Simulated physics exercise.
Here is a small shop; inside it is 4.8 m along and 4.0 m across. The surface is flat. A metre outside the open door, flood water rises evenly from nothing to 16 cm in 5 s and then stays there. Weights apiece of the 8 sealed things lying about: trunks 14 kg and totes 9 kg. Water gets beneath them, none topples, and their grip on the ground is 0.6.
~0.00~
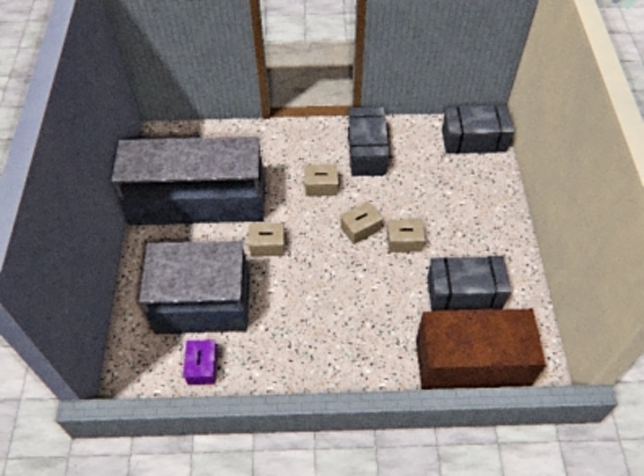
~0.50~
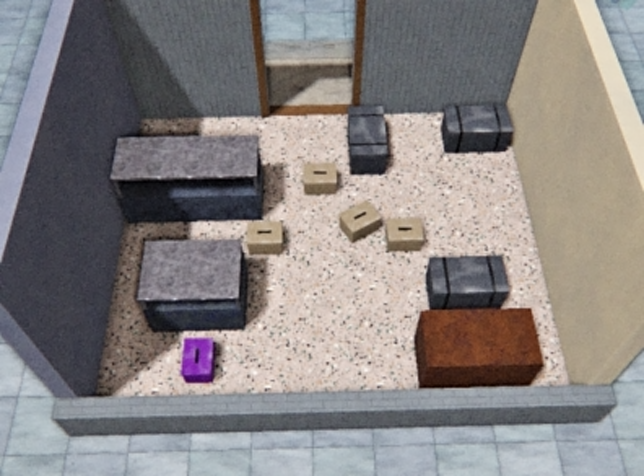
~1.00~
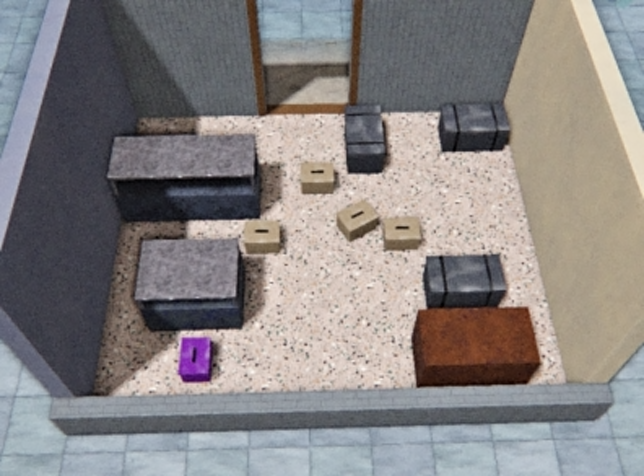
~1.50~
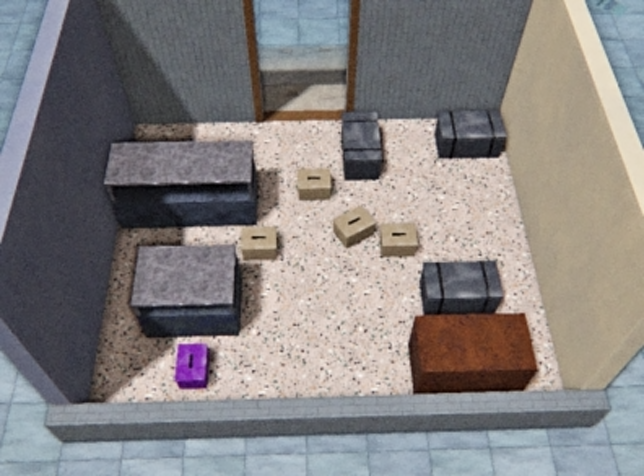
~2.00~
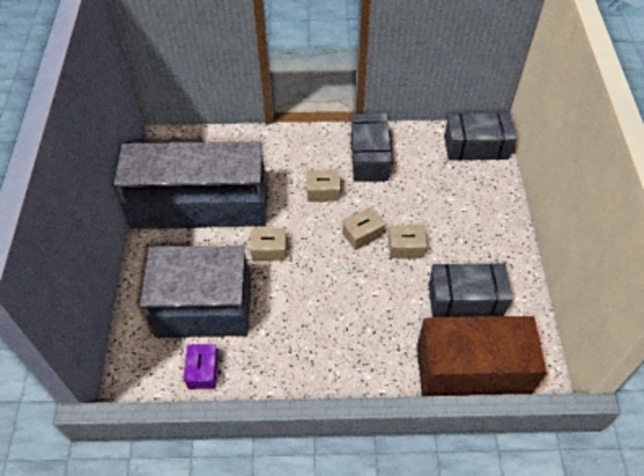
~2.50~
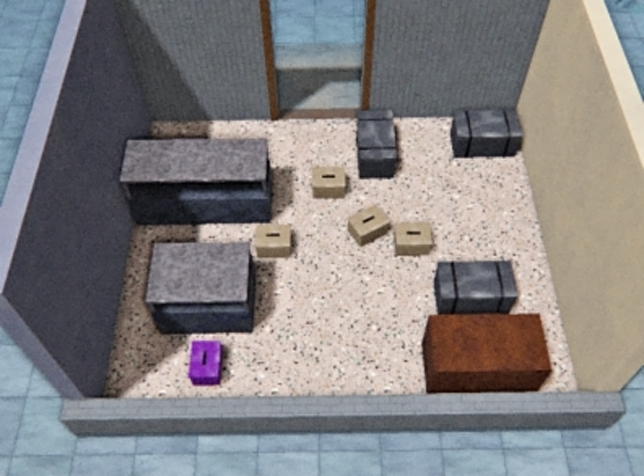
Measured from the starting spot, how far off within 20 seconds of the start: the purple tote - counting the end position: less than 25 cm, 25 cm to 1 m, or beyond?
Purple tote travels far.
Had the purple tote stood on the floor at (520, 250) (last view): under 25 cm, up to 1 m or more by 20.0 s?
It travels far.
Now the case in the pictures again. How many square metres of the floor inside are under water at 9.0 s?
About 15 m2.
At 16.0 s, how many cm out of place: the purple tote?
Roughly 100 cm by then.
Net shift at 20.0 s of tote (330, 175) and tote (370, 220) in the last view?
In that order: 250 cm, 200 cm.
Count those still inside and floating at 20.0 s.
I count 8.
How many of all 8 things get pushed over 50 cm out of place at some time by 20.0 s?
I count 7.
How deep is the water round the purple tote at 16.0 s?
About 11 cm.
After 4.0 s the purple tote is near (205, 358), 0.0 m from its start, aground; 0 afloat.
After 9.0 s the purple tote is near (205, 358), 0.0 m from its start, aground; 0 afloat.
After 16.0 s the purple tote is near (115, 359), 0.9 m from its start, afloat; 8 afloat.
After 20.0 s the purple tote is near (183, 226), 1.7 m from its start, afloat; 8 afloat.
